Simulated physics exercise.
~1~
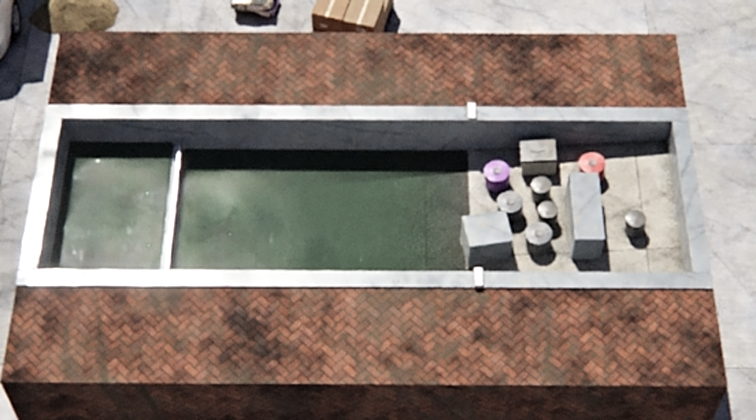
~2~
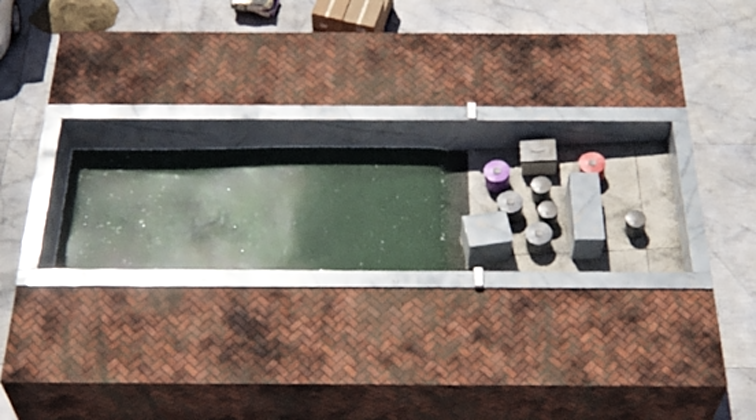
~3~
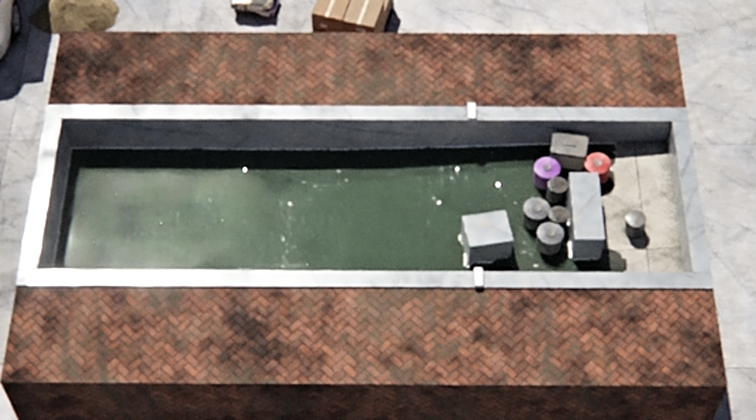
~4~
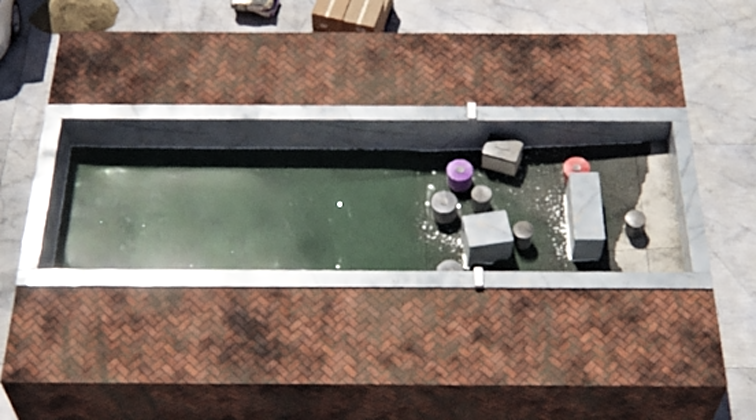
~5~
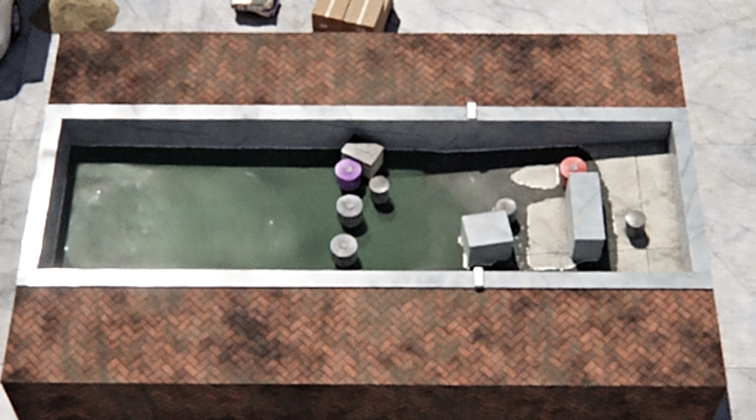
In this clip, water behind a divider at the left of a brick-sided basin is released and surges right, nudging the purple tub and several grey objects toward the right end before carrying them back left beyond the white marks, while the red tub stays near the right.
